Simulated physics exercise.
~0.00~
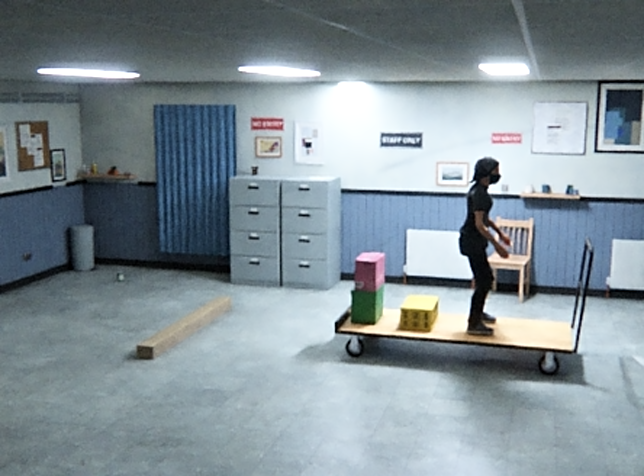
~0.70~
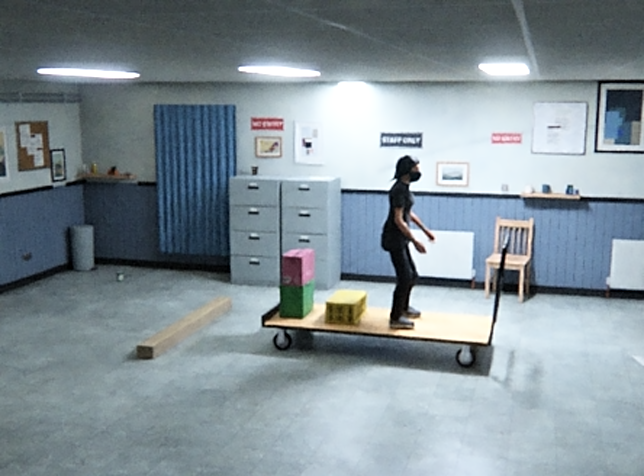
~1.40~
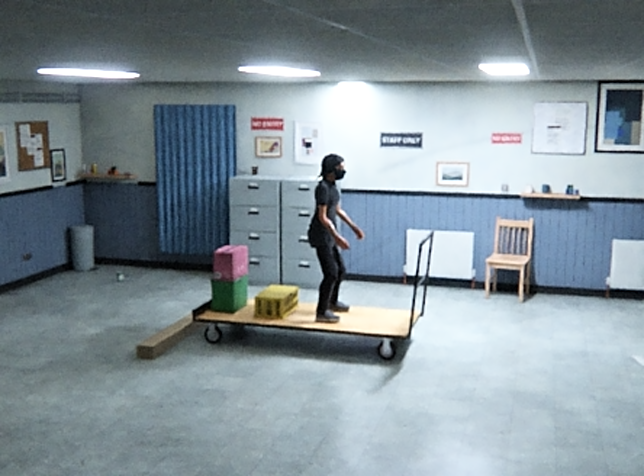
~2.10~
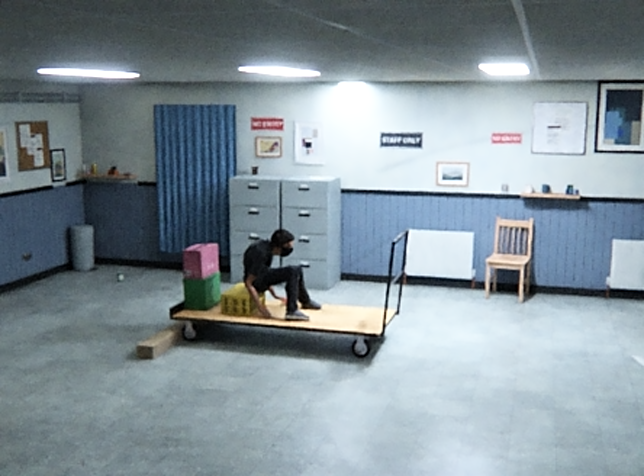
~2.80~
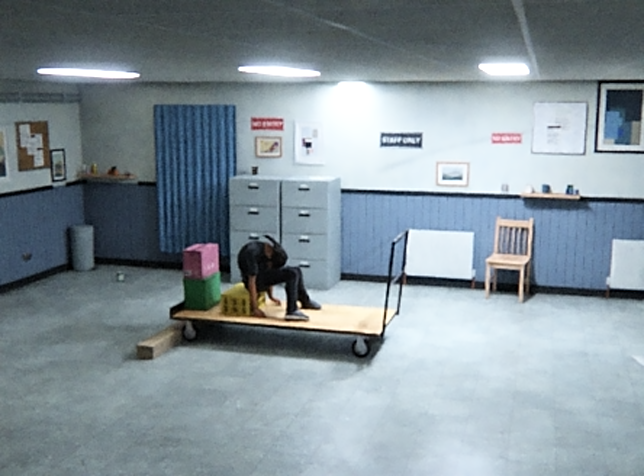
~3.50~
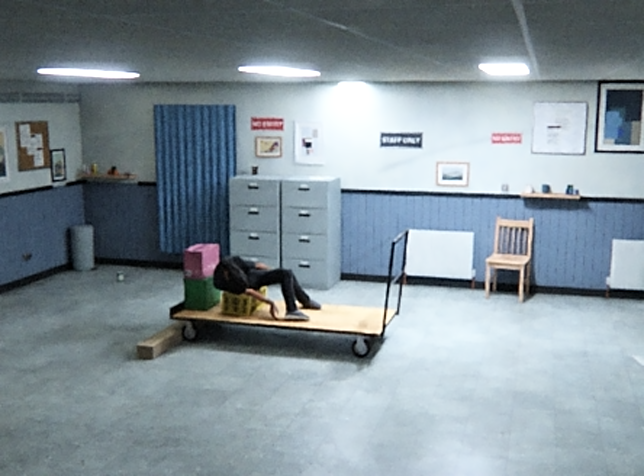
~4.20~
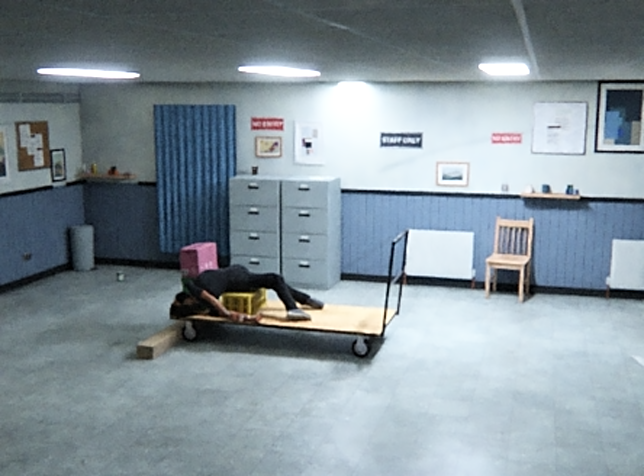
In an office room, a trolley rolls left, stops at a beam, and its rider slumps backward across crates.
